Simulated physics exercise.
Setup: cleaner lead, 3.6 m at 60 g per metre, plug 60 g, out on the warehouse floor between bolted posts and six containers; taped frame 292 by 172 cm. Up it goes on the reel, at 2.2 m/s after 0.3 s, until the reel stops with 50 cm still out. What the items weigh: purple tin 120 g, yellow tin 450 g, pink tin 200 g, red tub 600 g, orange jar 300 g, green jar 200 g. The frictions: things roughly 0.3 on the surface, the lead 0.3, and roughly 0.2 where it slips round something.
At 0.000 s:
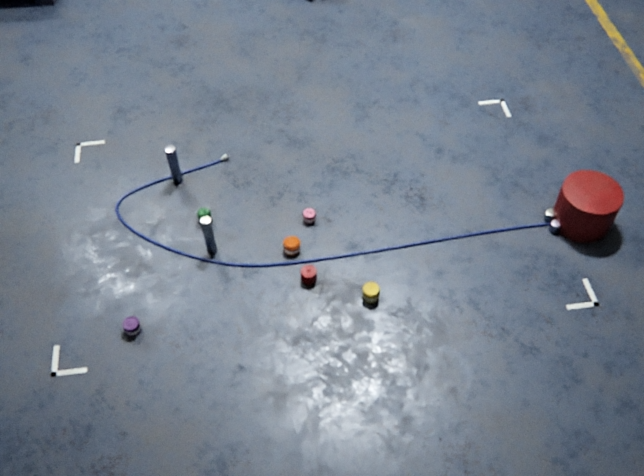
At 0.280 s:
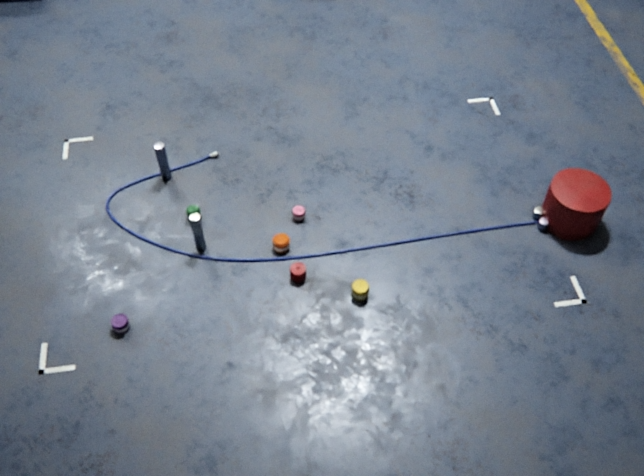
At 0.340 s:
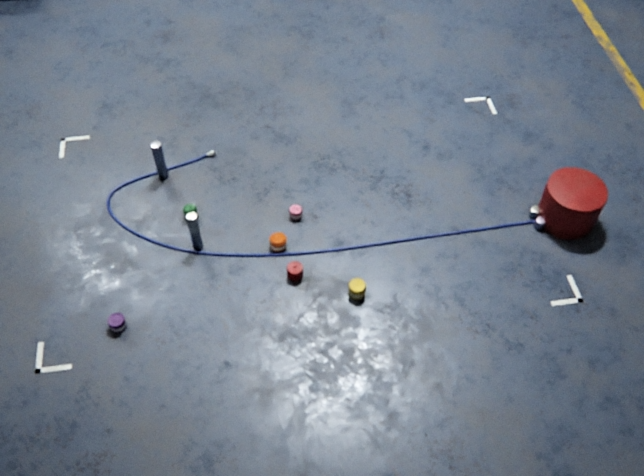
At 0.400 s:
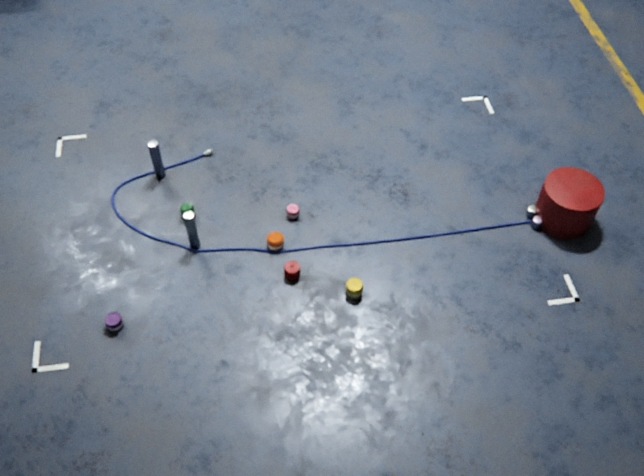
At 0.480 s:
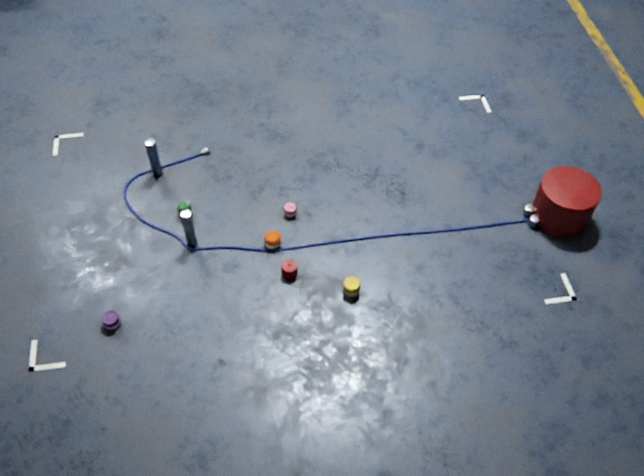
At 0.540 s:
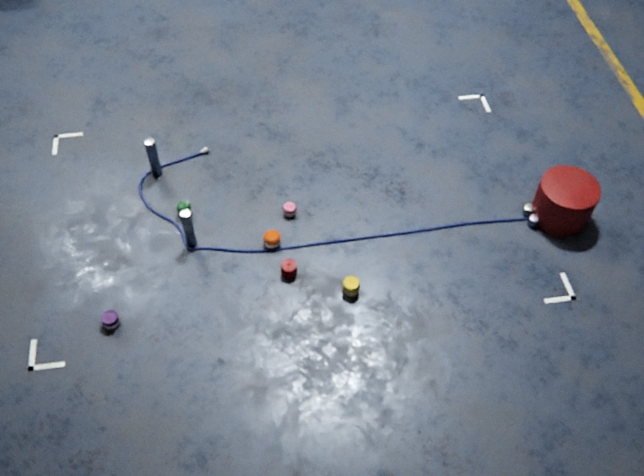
A blue cord tightens around two upright posts, its left loop shrinking inward.
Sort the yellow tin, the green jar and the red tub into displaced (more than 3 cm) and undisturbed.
Sorted: Yellow tin displaced; green jar undisturbed; red tub displaced.
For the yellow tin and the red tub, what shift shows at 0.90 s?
Yellow tin 0 cm, red tub 0 cm.
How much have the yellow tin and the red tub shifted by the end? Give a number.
Net shift, approx.: Yellow tin = 110 cm, red tub = 100 cm.
After 0.9 s, plug at (141, 302); orange jar 4 cm off its start.
After 1.3 s, plug at (338, 275); red tub 49 cm off its start, yellow tin 25 cm off its start, orange jar 4 cm off its start.
After 1.6 s, plug at (459, 261); red tub 90 cm off its start at (453, 291), yellow tin on its side, 87 cm off its start at (484, 233), orange jar 4 cm off its start at (273, 230).
After 2.0 s, plug at (531, 232); yellow tin on its side, 111 cm off its start, red tub 97 cm off its start, orange jar 4 cm off its start.
After 2.8 s, plug at (531, 232); yellow tin on its side, 111 cm off its start at (520, 222), red tub 97 cm off its start at (464, 292), green jar 0 cm off its start at (183, 205), orange jar 4 cm off its start at (273, 230).
